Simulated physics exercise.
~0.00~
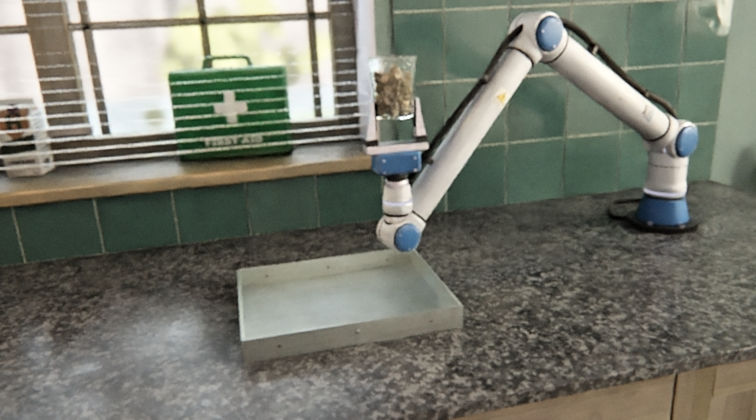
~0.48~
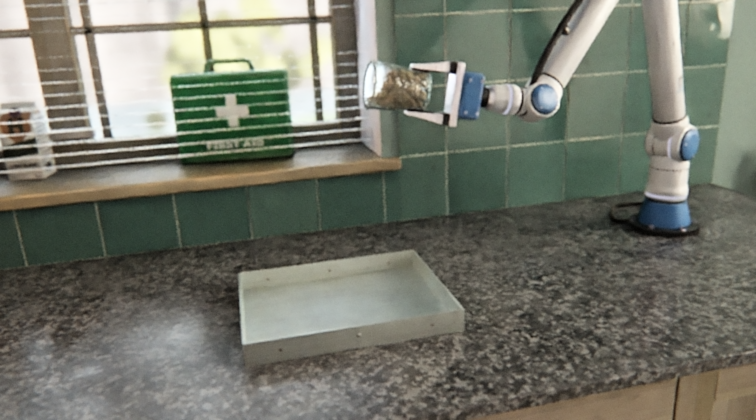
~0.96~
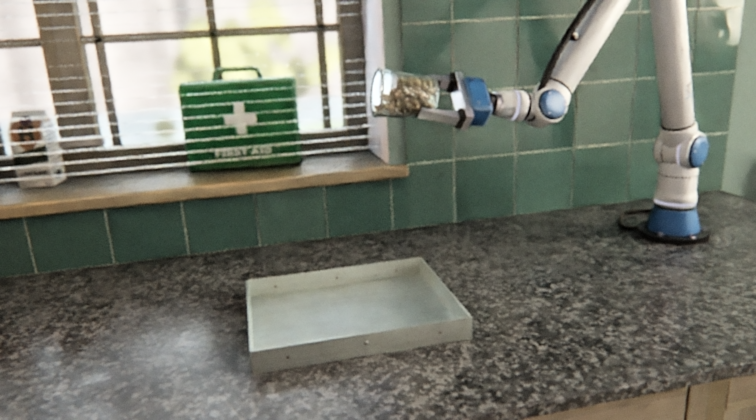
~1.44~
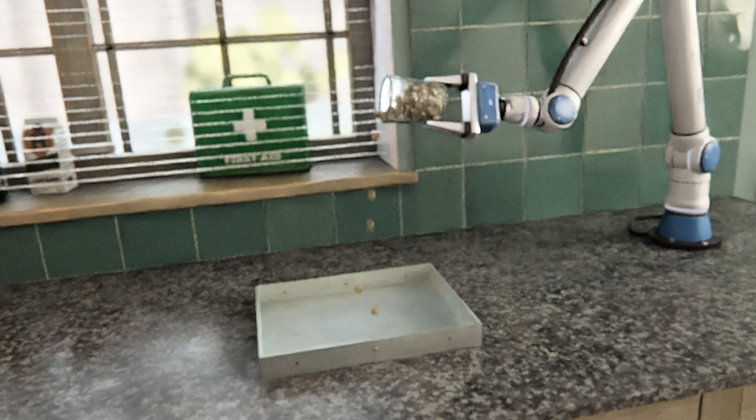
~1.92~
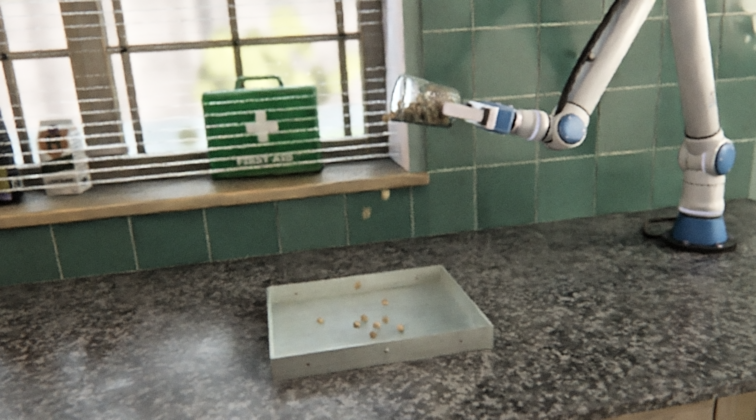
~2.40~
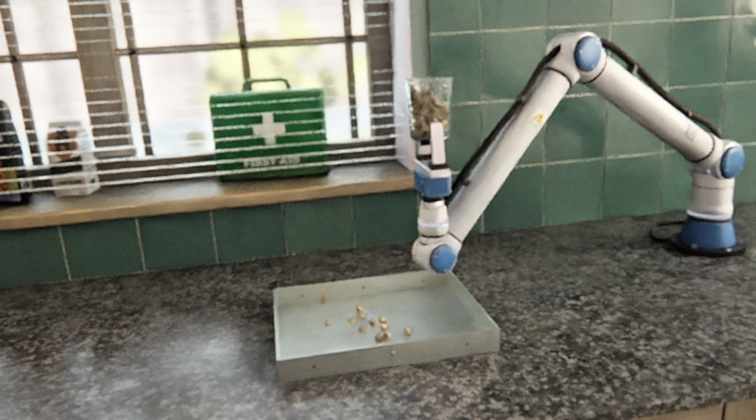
On a speckled counter, a robot arm tips a clear cup, spilling some pebbles into a tray.
